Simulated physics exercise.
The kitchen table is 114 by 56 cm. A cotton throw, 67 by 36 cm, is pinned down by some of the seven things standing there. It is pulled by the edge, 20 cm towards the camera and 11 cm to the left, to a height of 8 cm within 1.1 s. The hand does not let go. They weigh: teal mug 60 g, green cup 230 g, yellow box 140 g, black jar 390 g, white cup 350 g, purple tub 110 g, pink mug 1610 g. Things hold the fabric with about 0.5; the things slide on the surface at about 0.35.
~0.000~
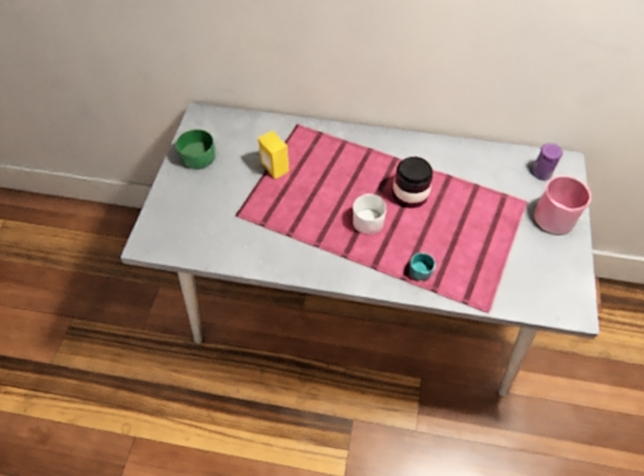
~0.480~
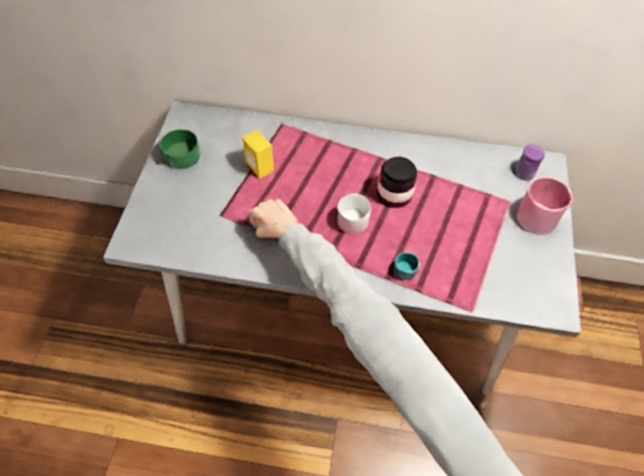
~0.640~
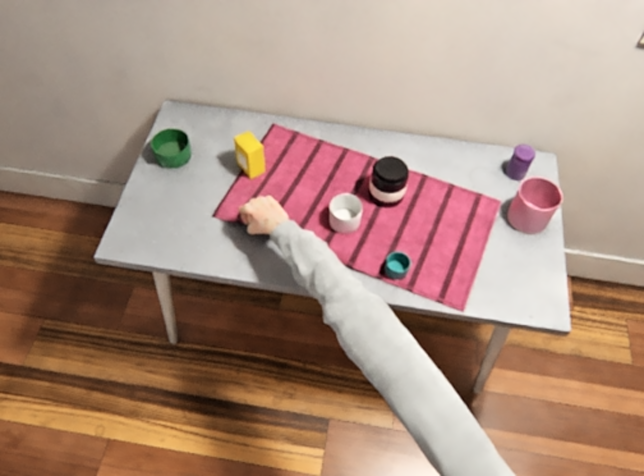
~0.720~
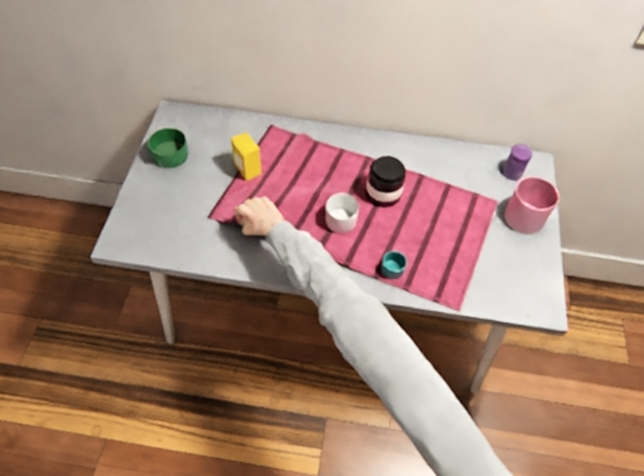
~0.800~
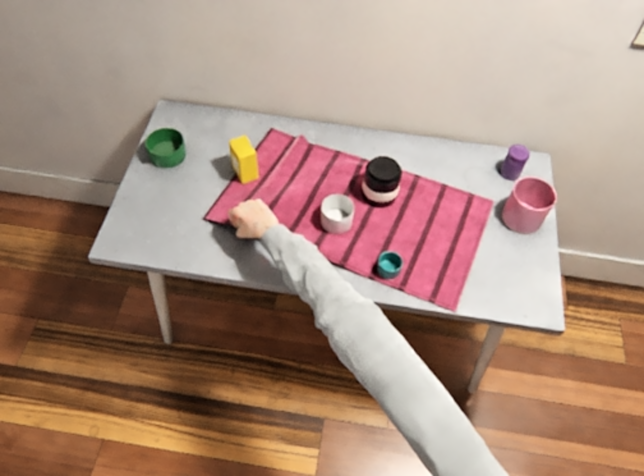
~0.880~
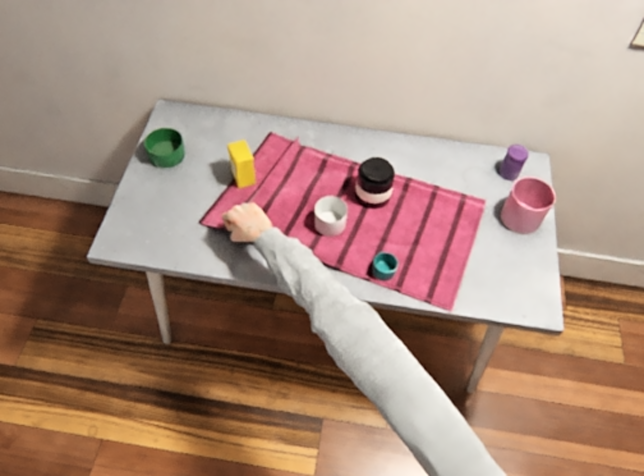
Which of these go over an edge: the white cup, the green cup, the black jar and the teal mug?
Result: White cup remains up there, green cup keeps to the top, black jar remains up there, teal mug falls off.
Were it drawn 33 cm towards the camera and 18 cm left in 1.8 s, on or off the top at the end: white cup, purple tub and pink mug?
Then: White cup falls off, purple tub remains, pink mug stays up.
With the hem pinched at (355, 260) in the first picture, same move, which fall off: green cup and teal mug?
Then: Green cup remains, teal mug drops off.
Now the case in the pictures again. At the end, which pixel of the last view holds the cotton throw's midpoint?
Around (277, 242).
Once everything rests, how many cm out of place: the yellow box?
About: Yellow box 25 cm.
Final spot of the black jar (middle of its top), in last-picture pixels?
Near (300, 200).
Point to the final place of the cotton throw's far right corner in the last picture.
Around (417, 207).
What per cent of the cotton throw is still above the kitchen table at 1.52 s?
About 90 per cent.
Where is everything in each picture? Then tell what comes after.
Shows, white cup (370, 207); green cup (195, 142); black jar (415, 168); teal mug (423, 263); cotton throw corners (235, 216) (297, 124) (527, 201) (489, 313), in the first frame.
Shows, cotton throw corners (281, 124) (510, 201); grip (258, 226), in the second frame.
Shows, cotton throw corners (273, 124) (501, 201); grip (249, 223), in the third frame.
Shows, yellow box (245, 143); cotton throw corners (271, 125) (498, 201); grip (244, 224), in the fourth frame.
Shows, teal mug (391, 261); black jar (384, 167); white cup (338, 207); cotton throw corners (271, 128) (493, 201); grip (238, 227), in the fifth frame.
Shows, white cup (331, 209); green cup (163, 141); black jar (377, 168); teal mug (386, 262); cotton throw corners (270, 132) (486, 200) (451, 311); grip (232, 230), in the sixth frame.
After 1.1 s, 100 % of the cotton throw is still over the top; black jar 9 cm off its start, white cup 8 cm off its start, teal mug 5 cm off its start.
After 1.3 s, 95 % of the cotton throw is still over the top; black jar 16 cm off its start, white cup 15 cm off its start, teal mug 10 cm off its start.
After 1.5 s, 90 % of the cotton throw is still over the top; black jar 21 cm off its start at (309, 194), white cup 20 cm off its start at (271, 244), teal mug 14 cm off its start at (339, 285).
After 1.7 s, 85 % of the cotton throw is still over the top; black jar 24 cm off its start, white cup 23 cm off its start, teal mug over the edge.
After 3.3 s, 85 % of the cotton throw is still over the top; teal mug over the edge, black jar 24 cm off its start at (300, 200), white cup 24 cm off its start at (261, 254), green cup 0 cm off its start at (163, 141).
